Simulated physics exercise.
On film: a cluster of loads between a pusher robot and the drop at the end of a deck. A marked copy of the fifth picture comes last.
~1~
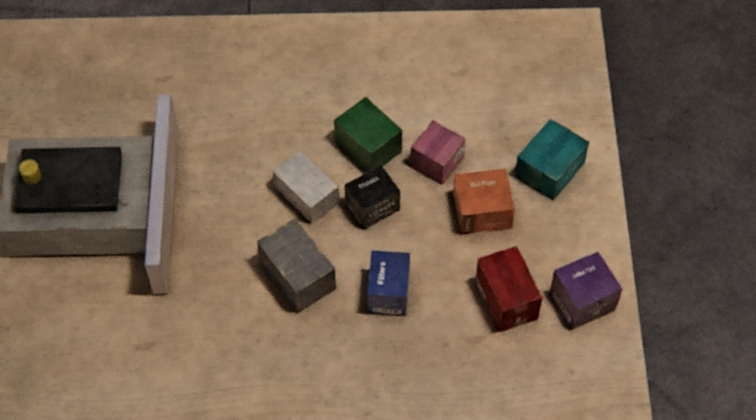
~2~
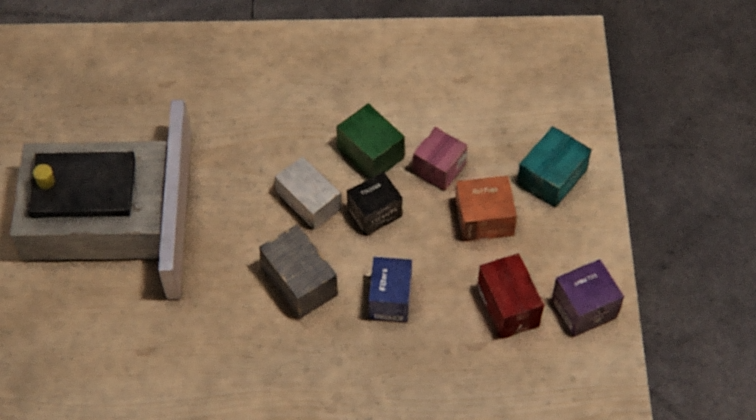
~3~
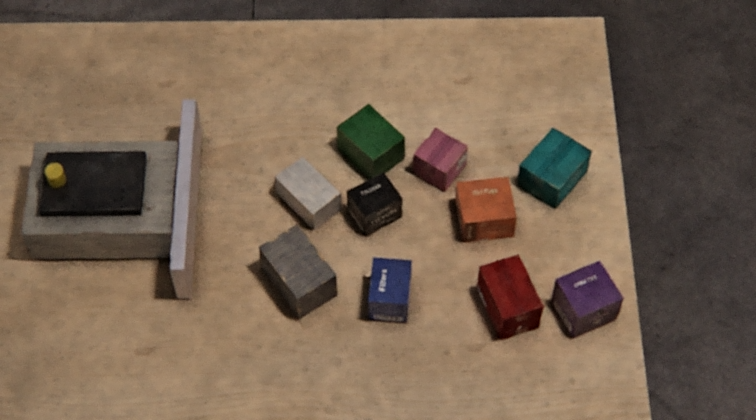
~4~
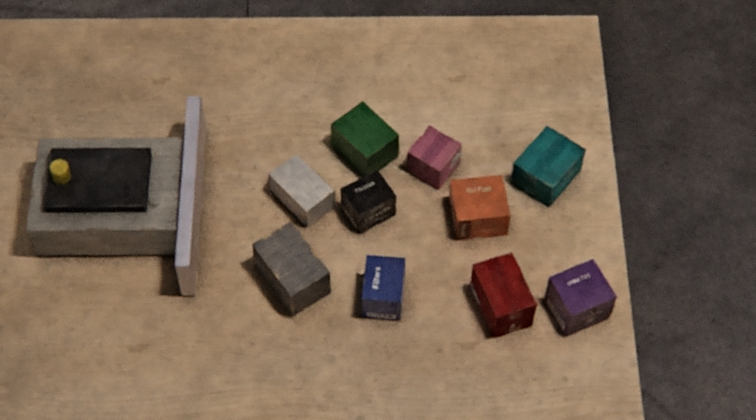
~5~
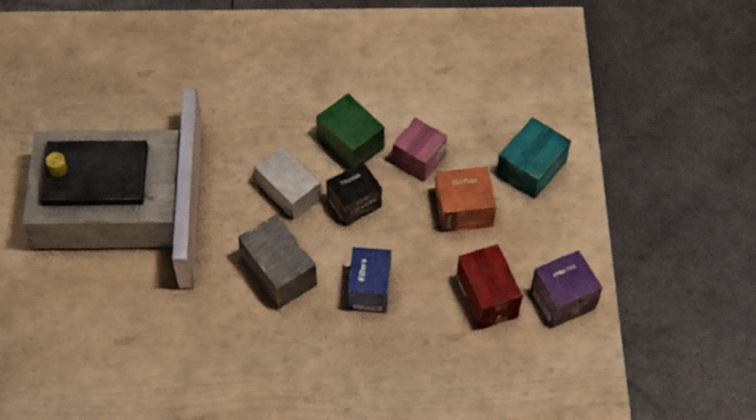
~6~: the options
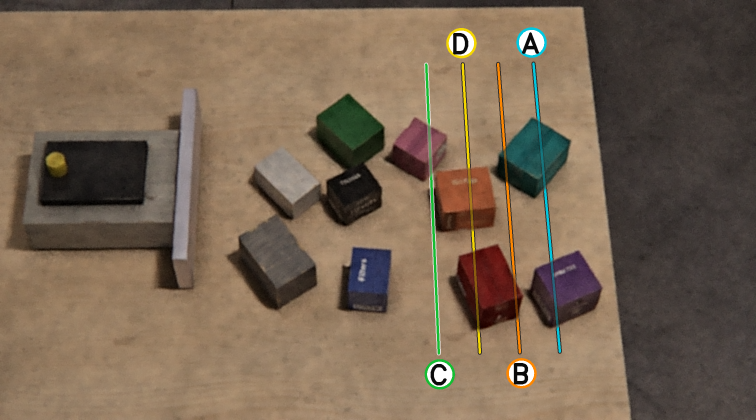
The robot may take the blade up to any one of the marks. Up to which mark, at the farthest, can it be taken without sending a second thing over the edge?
It can go as far as D.
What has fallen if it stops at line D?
It is the purple box.
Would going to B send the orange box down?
By then, yes.
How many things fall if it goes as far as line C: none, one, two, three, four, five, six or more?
The count is none.
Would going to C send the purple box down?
No.
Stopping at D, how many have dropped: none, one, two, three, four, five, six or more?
By then, one.
On the marked copy, A at (546, 199); B at (508, 199); C at (432, 200); D at (471, 200).
With D. Early on, robot (206, 170); grey crate (319, 264); white crate (316, 185).
Further on, robot (308, 169); orange box (505, 203); red box (508, 287).
At the end, robot (386, 169); purple box over the edge; turquoise box (577, 160); one fallen.
As for the rest, A drops six; B drops four; C is within the limit but short.
